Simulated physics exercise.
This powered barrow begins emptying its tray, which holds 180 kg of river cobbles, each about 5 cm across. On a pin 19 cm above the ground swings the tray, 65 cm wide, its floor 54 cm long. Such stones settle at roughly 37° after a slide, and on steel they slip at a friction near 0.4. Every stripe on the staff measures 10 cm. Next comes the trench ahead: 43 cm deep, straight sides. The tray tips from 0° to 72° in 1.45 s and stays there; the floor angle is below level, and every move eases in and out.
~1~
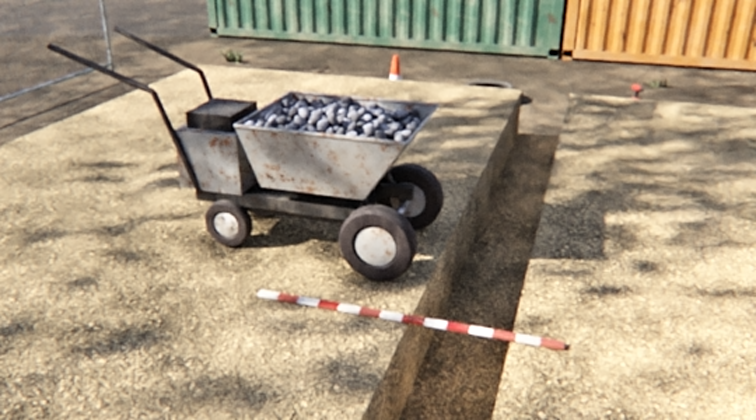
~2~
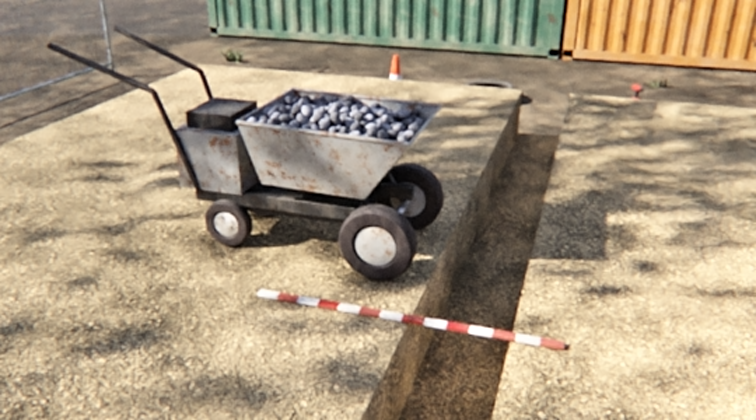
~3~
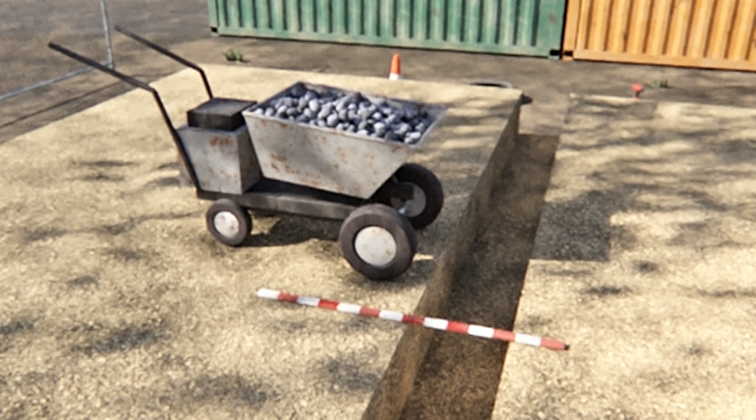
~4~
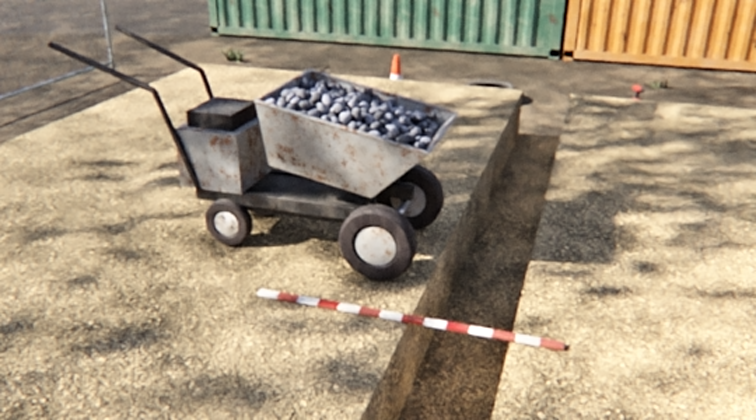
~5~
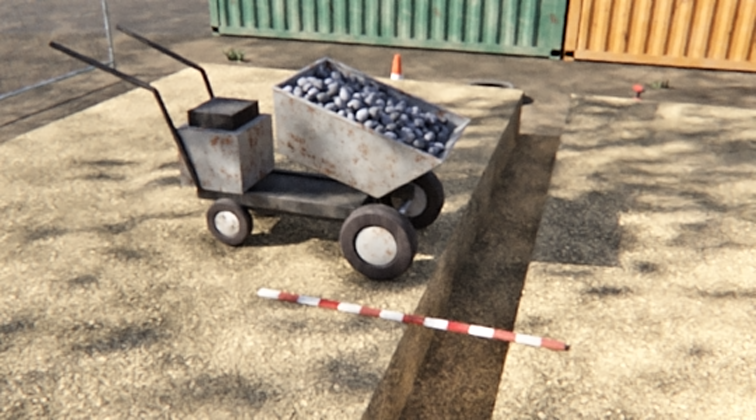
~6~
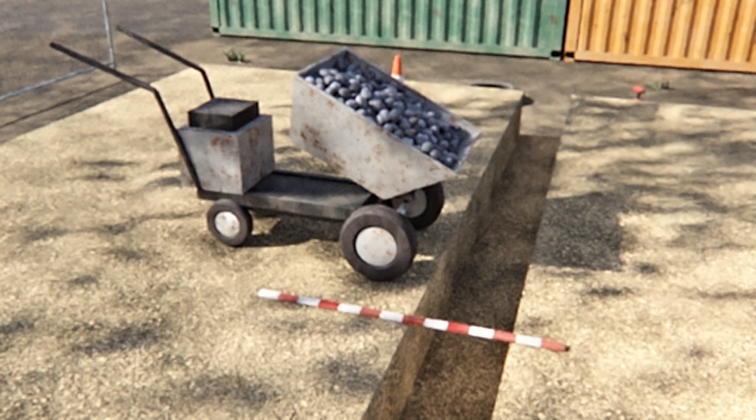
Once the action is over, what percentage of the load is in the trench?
About 53 in every hundred.
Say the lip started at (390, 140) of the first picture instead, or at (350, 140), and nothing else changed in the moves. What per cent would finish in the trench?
The first gives about 70 percent and the second about 100 percent.
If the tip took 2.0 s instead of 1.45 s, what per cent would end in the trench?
Roughly 55 per cent would.
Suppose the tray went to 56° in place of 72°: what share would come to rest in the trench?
Then about 30 per cent.
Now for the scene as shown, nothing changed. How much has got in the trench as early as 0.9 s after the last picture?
Around 10 per cent of it.
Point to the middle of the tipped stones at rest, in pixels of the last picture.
Roughly at pixel (519, 315).
Then, 0.5 s after the last picture the floor is at 61°, 99 % in the tray, 1 % in the trench; the foremost stones are at (516, 206).
Then, 0.9 s after the last picture the floor is at 72°, 59 % in the tray, 12 % in the trench, 29 % past the trench; the foremost stones are at (635, 287).
Then, 1.3 s after the last picture the floor is at 72°, 29 % in the tray, 23 % in the trench, 48 % past the trench; the foremost stones are at (721, 301).
Then, 3.2 s after the last picture the floor is at 72°, 0 % in the tray, 53 % in the trench, 47 % past the trench; the foremost stones are past the picture's edge.
